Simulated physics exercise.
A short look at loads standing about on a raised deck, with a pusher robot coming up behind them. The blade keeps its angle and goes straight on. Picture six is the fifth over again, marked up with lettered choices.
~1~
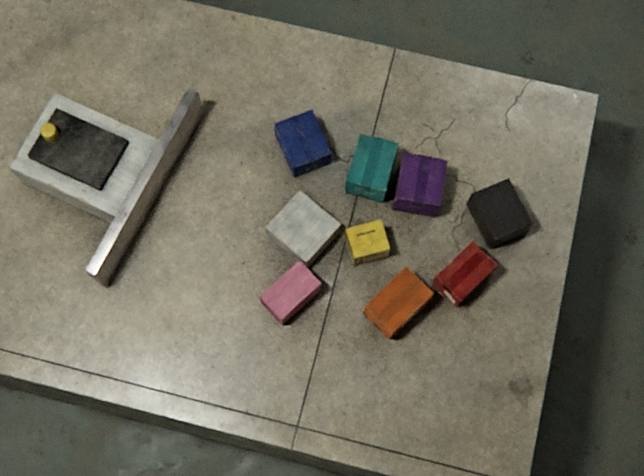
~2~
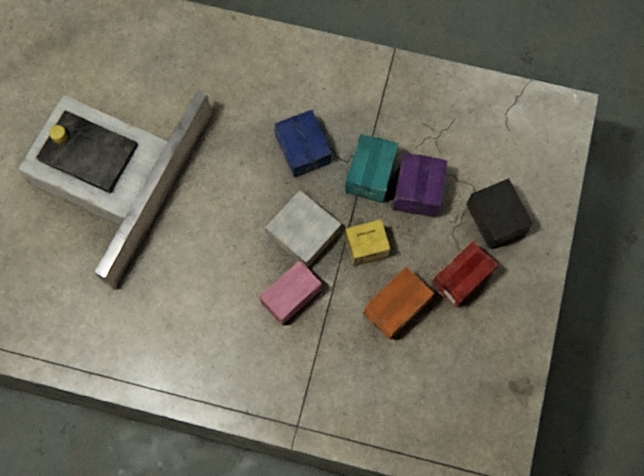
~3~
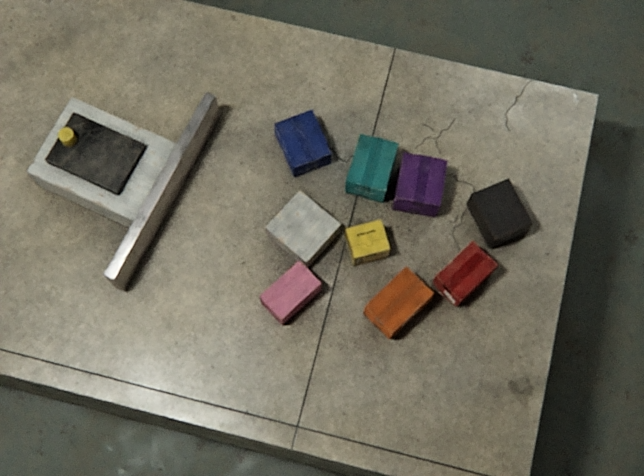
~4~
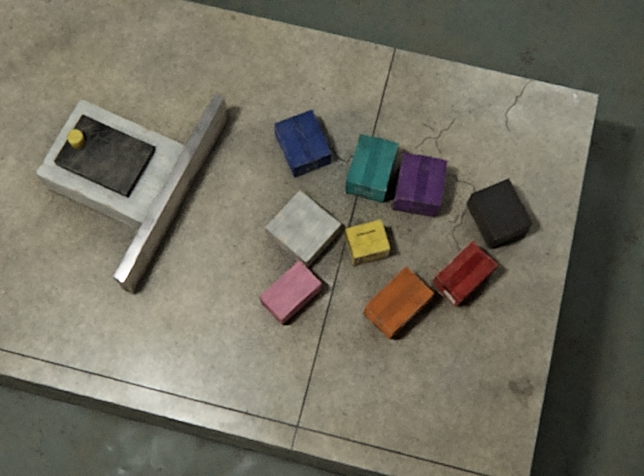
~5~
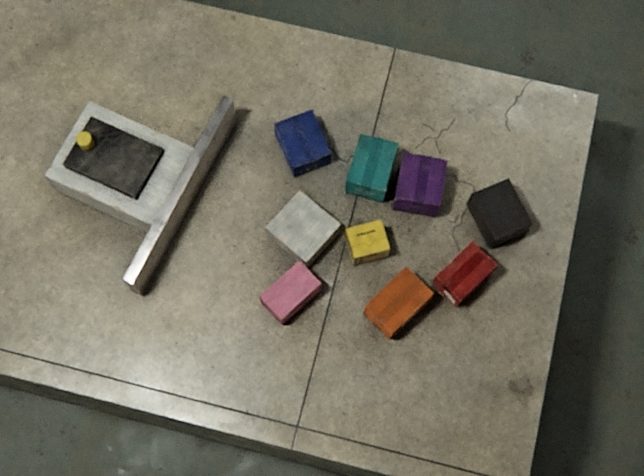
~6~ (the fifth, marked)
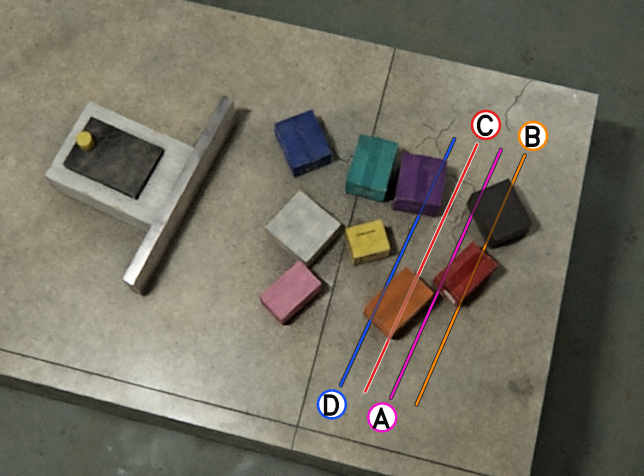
A pusher robot with a wide front blade creeping right across a raised deck toward scattered coloured boxes, which all stay still.
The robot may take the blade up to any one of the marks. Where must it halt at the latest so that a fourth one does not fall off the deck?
The farthest such stop is B.
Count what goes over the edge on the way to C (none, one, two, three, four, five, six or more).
By then, one.
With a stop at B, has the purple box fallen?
Yes.
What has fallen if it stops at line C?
The black crate goes over.
On the marked copy, A at (448, 268); B at (473, 274); C at (424, 262); D at (400, 257).
Taking B. A third of the way, robot (222, 185); blue box (346, 164); turquoise box (386, 175).
Two thirds of the way, robot (328, 211); black crate (563, 247); purple box (526, 221).
When it is over, robot (411, 231); purple box over the edge; red box over the edge; three fallen.
As for the rest, A is within the limit but short; C is within the limit but short; D is within the limit but short.
